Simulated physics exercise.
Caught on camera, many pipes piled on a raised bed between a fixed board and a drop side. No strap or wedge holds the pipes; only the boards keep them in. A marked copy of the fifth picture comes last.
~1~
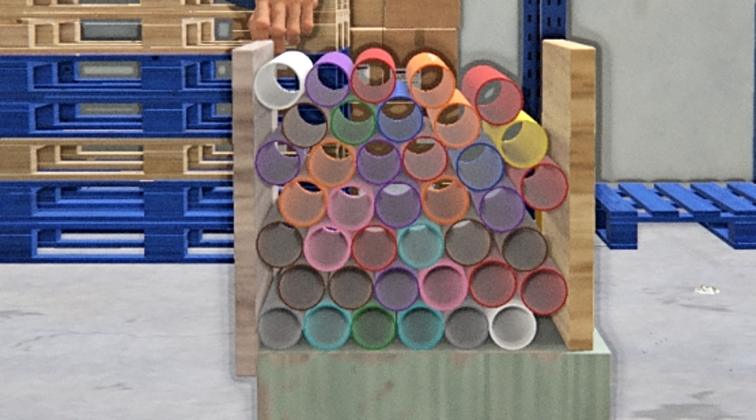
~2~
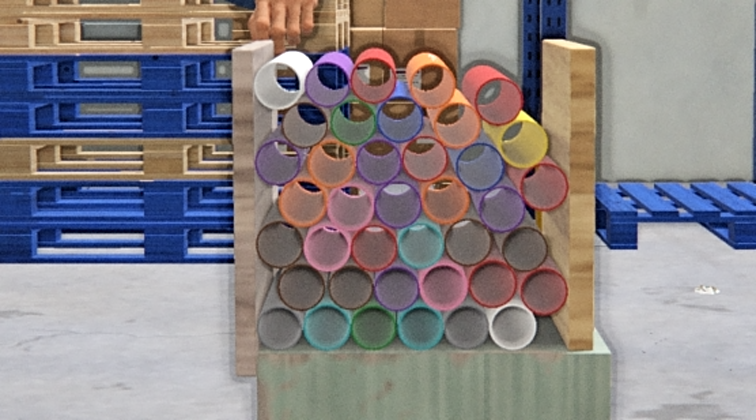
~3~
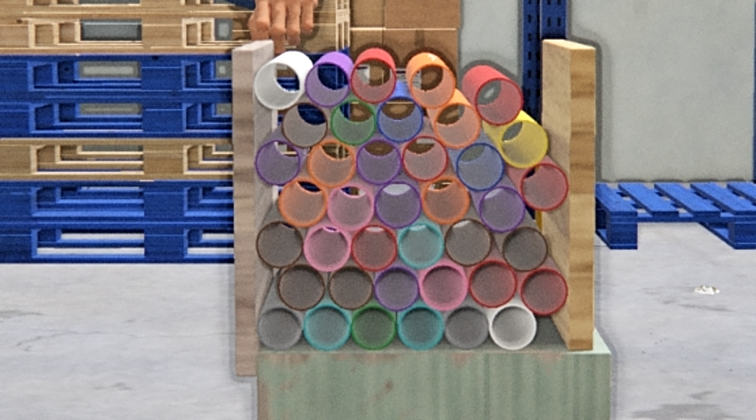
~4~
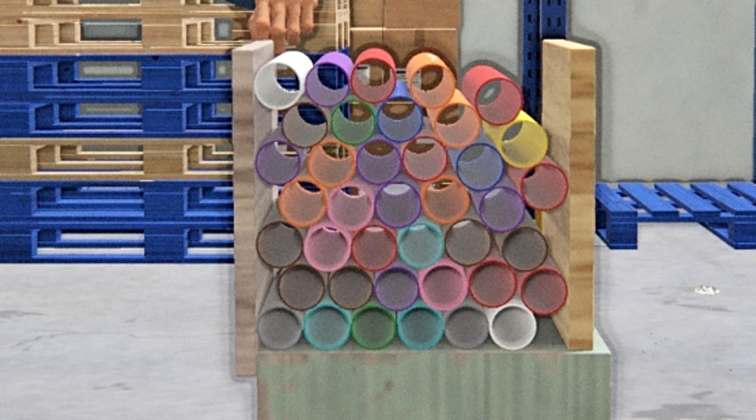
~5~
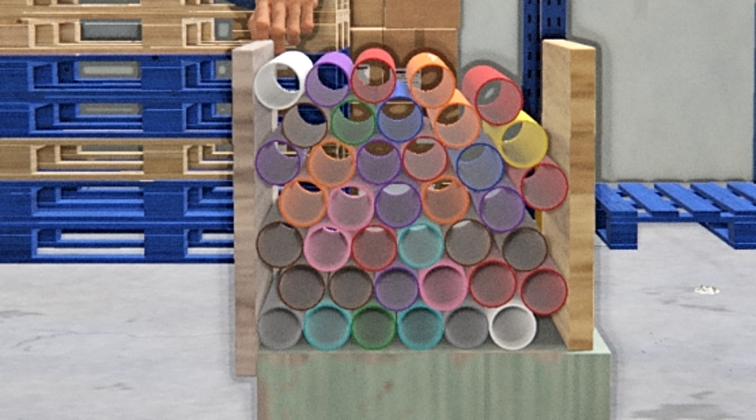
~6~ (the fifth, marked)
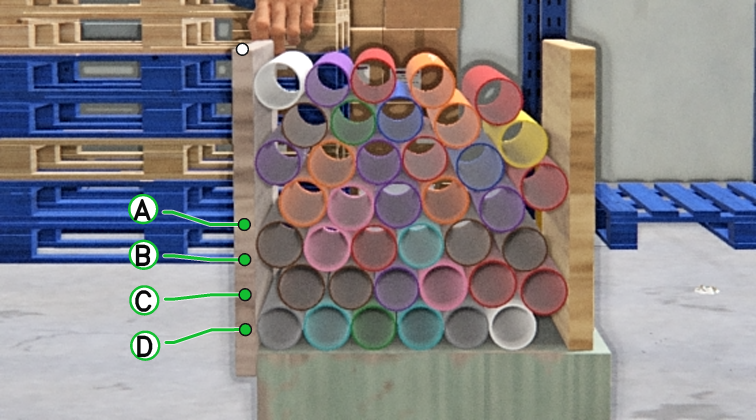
A stack of colourful open-ended pipes fills the space between two upright wooden boards on a pale green block, seen straight on in a storage area with a concrete floor. Purple, orange, red, pink, turquoise, green and grey pipes sit in rows, with a yellow one at upper right and blue and wooden pallets behind. Nothing visibly moves: pipes, the hand at the top left and the camera all stay still.
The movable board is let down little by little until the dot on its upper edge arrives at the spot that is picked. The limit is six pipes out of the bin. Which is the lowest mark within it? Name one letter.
B is the limit.
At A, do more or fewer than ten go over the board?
Fewer than ten.
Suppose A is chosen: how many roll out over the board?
The count is four.
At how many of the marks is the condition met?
Two of the four.
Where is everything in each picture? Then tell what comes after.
A green pipe (353, 123); a purple pipe (327, 85); side board (258, 193), in the first frame.
Side board (258, 193); a grey pipe (279, 328), in the second frame.
A white pipe (512, 326); a brown pipe (280, 244), in the third frame.
A turquoise pipe (421, 245); a purple pipe (398, 205), in the fourth frame.
A purple pipe (379, 162); a green pipe (353, 123); a purple pipe (327, 85), in the fifth frame.
On the marked copy, A at (244, 224); B at (244, 259); C at (245, 294); D at (245, 329); the white dot at (242, 50).
Taking B. A third of the way, top of the board (255, 139).
Two thirds of the way, top of the board (256, 242).
When it is over, top of the board (256, 258), four out over the board.
As for the rest, A four out over the board; C more than six out over the board; D more than six out over the board.
